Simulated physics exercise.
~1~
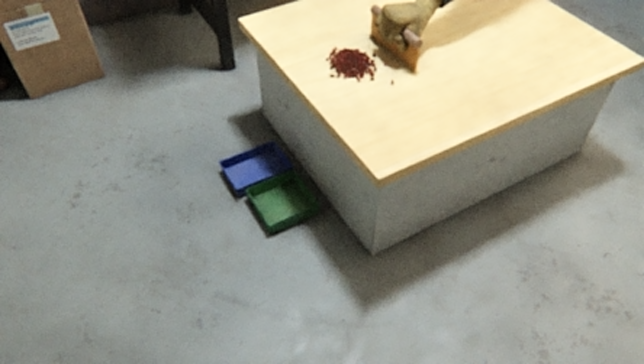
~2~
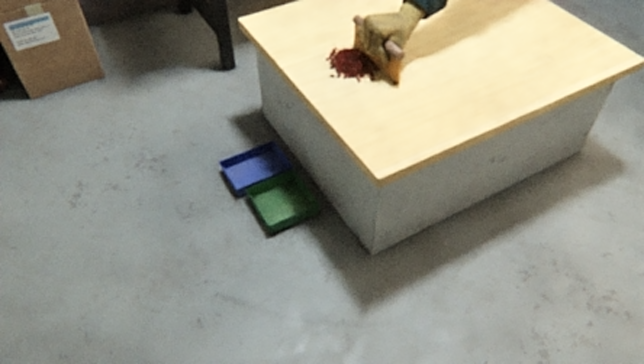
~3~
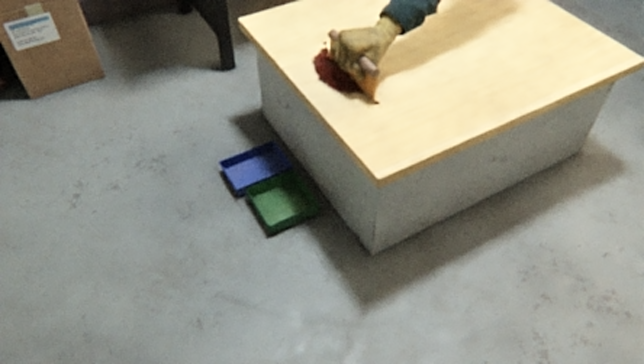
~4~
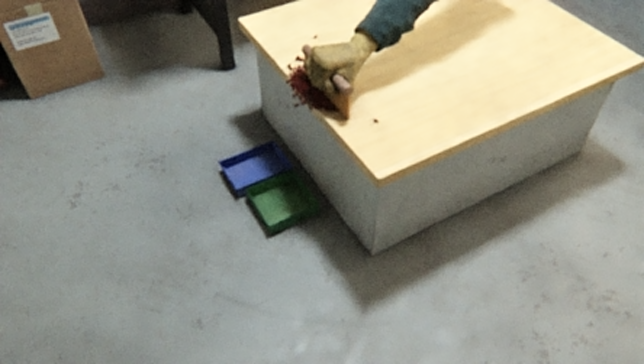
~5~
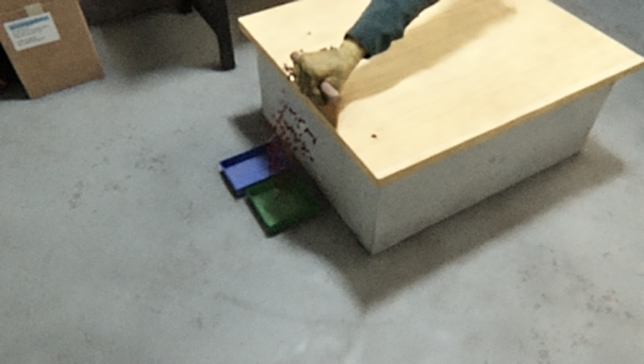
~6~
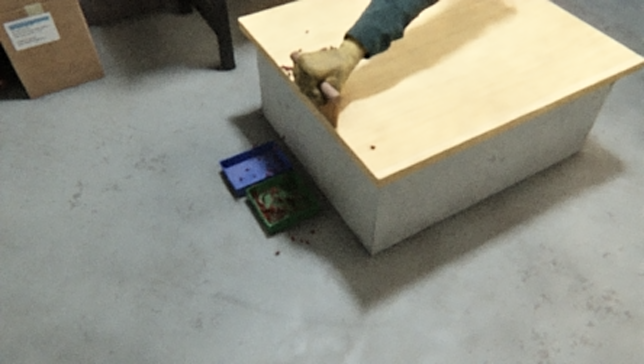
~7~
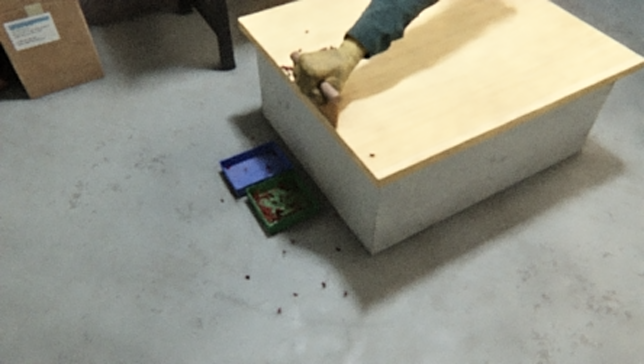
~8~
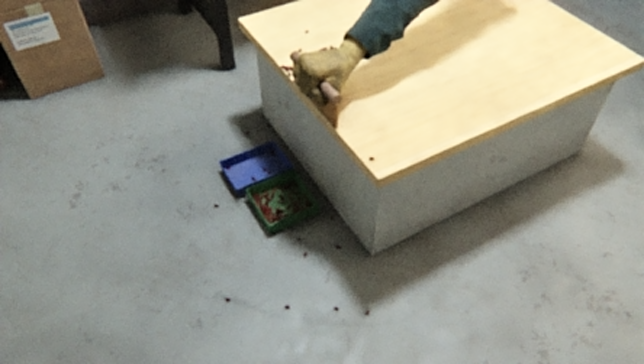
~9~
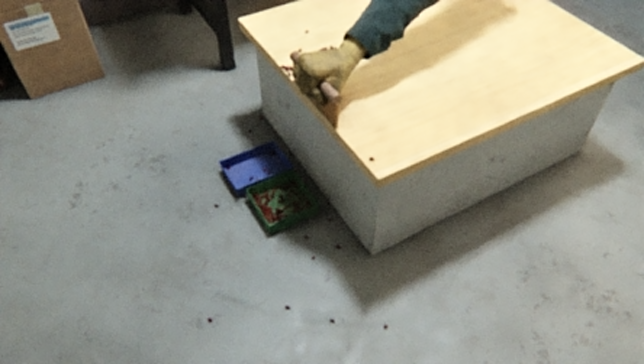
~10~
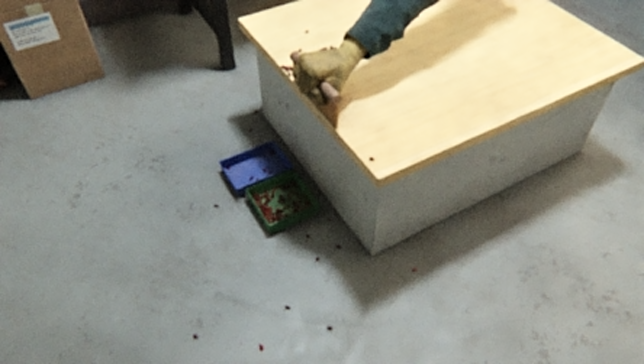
At the start, a gloved hand holds a scraper behind a small heap of dark red beans on a pale tabletop, with a blue tin and a green tin on the floor below. The hand pushes the heap left and down toward the table's edge. As the scraper reaches the edge and stops, many beans pour over the side. Most of the falling beans land in the green tin and a few reach the blue one, while others miss and scatter outward across the gray floor. At the end, the hand stays at the edge, with some beans still on top.
